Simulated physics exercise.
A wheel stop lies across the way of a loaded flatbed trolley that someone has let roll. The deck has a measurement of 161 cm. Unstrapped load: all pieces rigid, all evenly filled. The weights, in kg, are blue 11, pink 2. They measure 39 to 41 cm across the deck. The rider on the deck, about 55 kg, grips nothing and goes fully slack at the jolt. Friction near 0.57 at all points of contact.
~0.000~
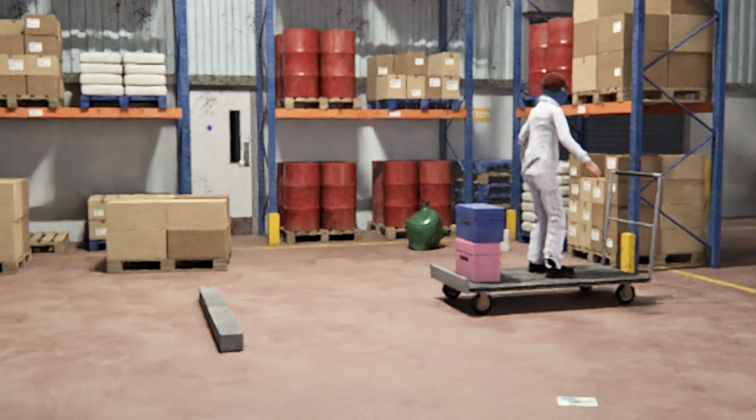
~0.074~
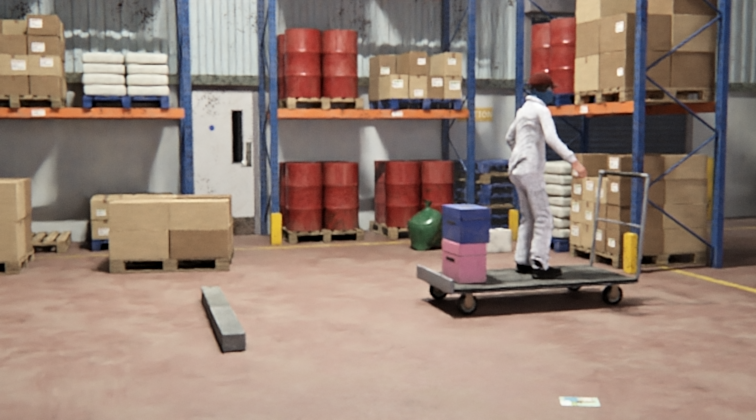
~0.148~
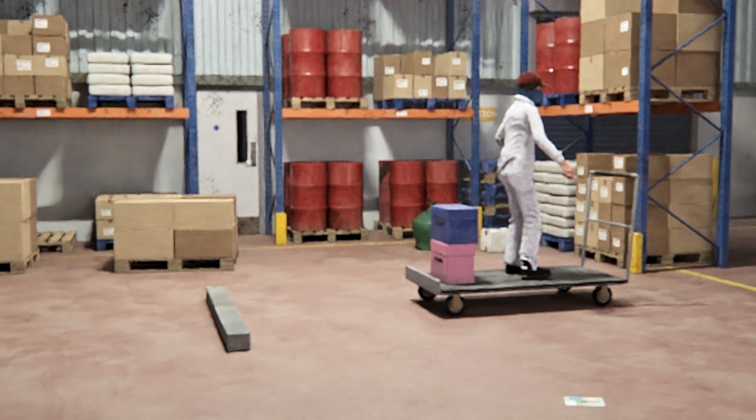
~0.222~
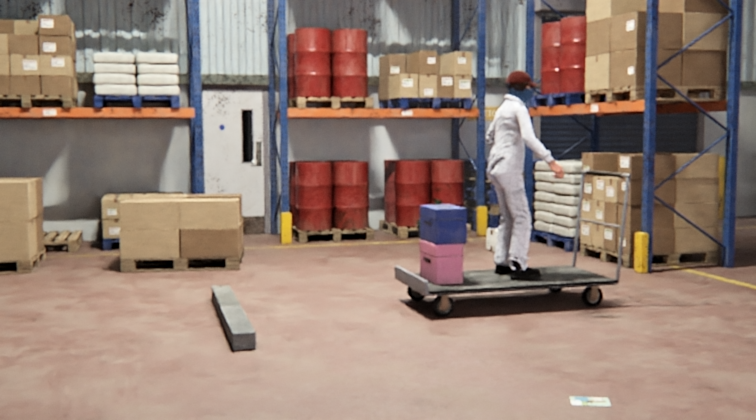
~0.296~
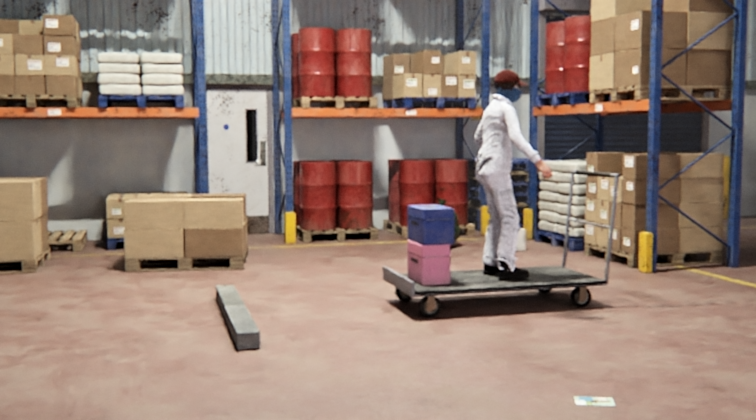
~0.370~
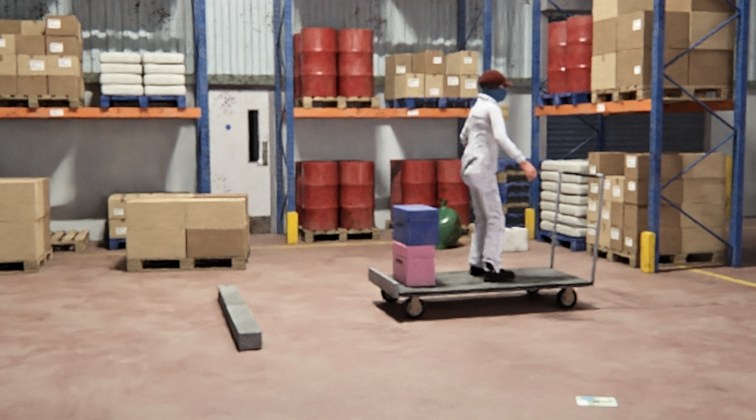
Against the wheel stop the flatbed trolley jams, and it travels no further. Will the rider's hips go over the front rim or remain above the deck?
The rider's hips go over the front rim.
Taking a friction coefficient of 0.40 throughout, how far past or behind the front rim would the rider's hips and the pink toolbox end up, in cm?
Both go past the rim: Hips by 80, pink by 40.
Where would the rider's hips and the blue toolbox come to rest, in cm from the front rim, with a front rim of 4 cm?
Result: Hips 30 cm past rim; blue 80 cm past rim.
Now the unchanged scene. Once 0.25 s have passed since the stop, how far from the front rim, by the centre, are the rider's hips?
Roughly 30 cm behind it.
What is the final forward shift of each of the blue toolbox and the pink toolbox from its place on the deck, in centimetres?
Forward shift in cm: Blue 85, pink 55.
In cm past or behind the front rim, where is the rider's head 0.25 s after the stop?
At that moment it sits around 50 cm behind the rim.
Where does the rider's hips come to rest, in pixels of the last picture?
About (185, 271).
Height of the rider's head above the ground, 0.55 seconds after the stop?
100 cm.
Impact comes at 0.96 s.
After 1.21 s the rider's hips are 29 cm behind the rim, near (272, 205) in the last picture's view.
After 1.51 s the rider's hips are 20 cm past the rim, near (206, 238) in the last picture's view.
After 1.96 s the rider's hips are 36 cm past the rim, near (185, 271) in the last picture's view.
Final state at 2.5 s, past the rim, blue toolbox, pink toolbox and the rider's hips; nothing is left behind it.
